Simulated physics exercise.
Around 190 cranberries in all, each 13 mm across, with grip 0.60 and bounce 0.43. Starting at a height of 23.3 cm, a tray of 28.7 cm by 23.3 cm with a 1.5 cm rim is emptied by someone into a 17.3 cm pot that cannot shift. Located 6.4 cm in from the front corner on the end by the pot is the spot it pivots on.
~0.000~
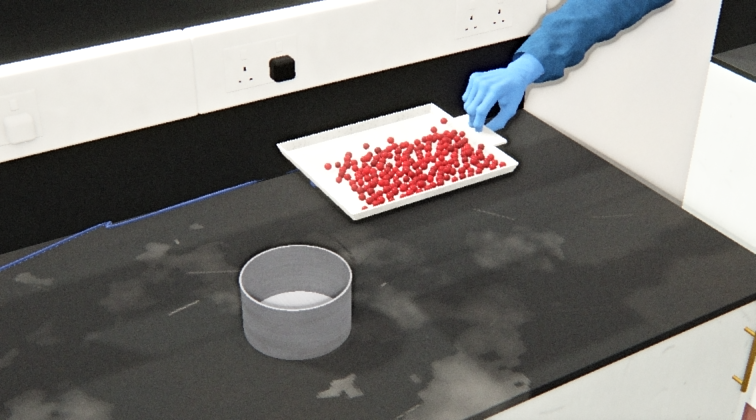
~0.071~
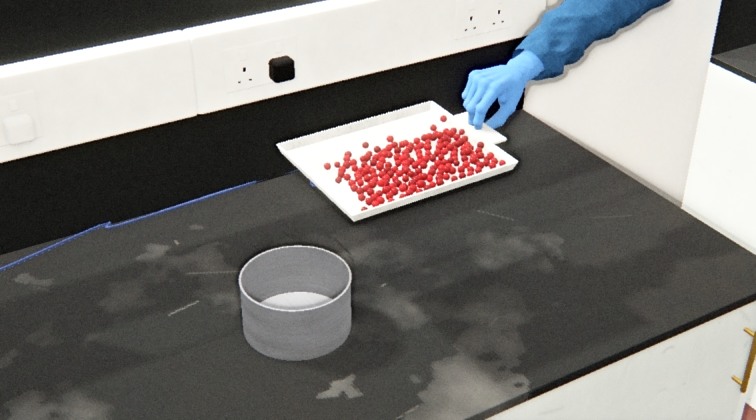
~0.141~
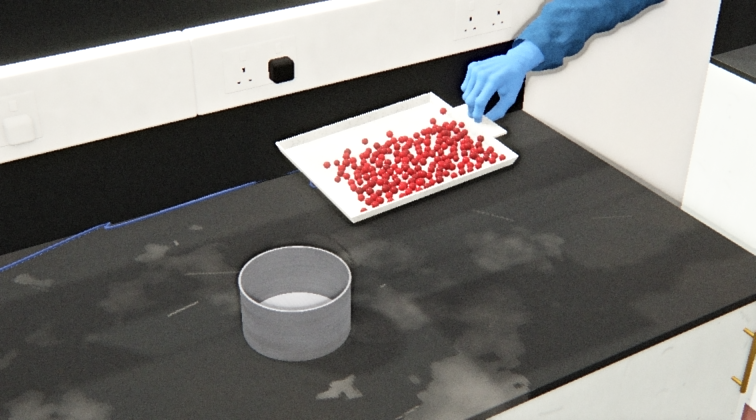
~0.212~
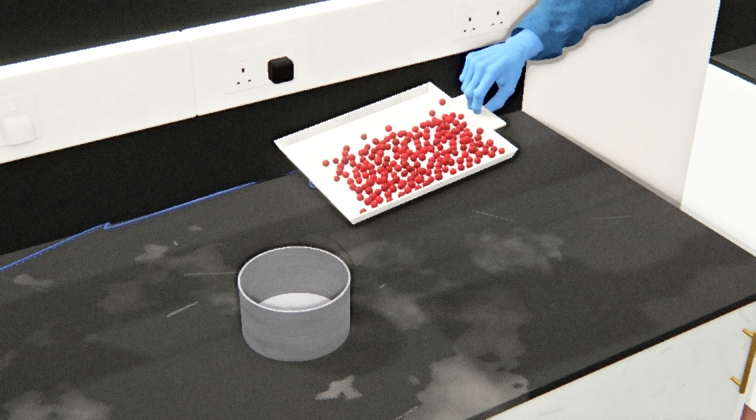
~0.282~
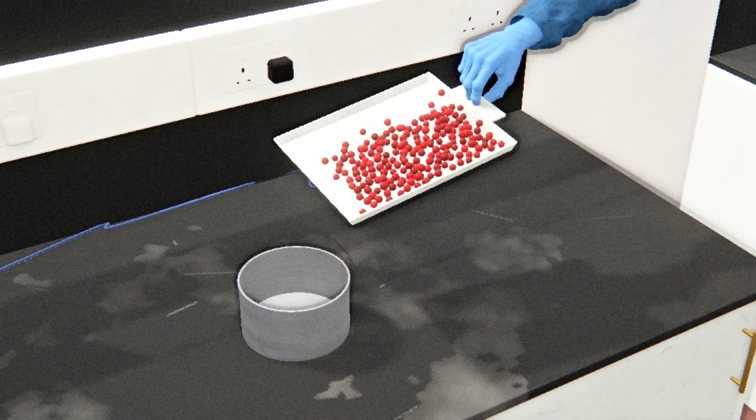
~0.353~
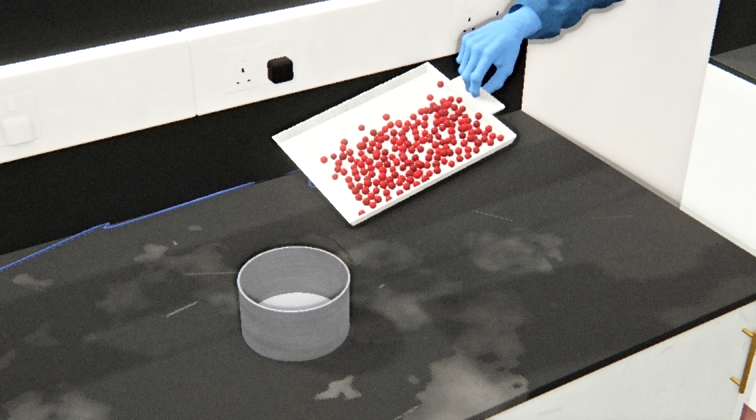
We see a blue-gloved hand gripping a white tray of small red berries above a dark worktop, beyond a grey pot. The hand lifts the back right side, tilting the tray modestly toward its left front corner.
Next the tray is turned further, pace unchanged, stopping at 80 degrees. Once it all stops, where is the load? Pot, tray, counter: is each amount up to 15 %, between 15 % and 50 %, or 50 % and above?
Pot: Between 15 % and 50 %; left on the tray: Up to 15 %; counter: 50 % and above.
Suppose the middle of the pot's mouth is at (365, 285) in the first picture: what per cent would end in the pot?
Roughly 60 percent would end up there.
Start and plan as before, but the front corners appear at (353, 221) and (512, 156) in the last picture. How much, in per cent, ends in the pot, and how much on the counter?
In the pot: 5 per cent; on the counter: 95 per cent.
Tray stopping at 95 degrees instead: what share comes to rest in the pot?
35 percent.
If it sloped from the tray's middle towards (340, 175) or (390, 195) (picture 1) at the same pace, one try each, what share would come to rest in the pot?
First try: About 55 percent; second try: About 10 percent.
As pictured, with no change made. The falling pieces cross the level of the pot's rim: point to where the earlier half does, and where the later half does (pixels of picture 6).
Roughly (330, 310) to start, and after that (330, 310).
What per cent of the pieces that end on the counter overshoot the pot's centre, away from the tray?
Share: Close to 60 %.
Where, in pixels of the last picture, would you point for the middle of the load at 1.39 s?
The middle of the load should be at about (365, 164) by then.
After 0.97 s, tilt 45 degrees; the tray holds 100 %, the pot 0 %.
After 1.39 s, tilt 66 degrees; the tray holds 95 %, the pot 0 %.
After 1.88 s, tilt 80 degrees; the tray holds 10 %, the pot 30 %.
By 2.9 s all is still; pot 35 %, tray 0 %, counter 60 %.
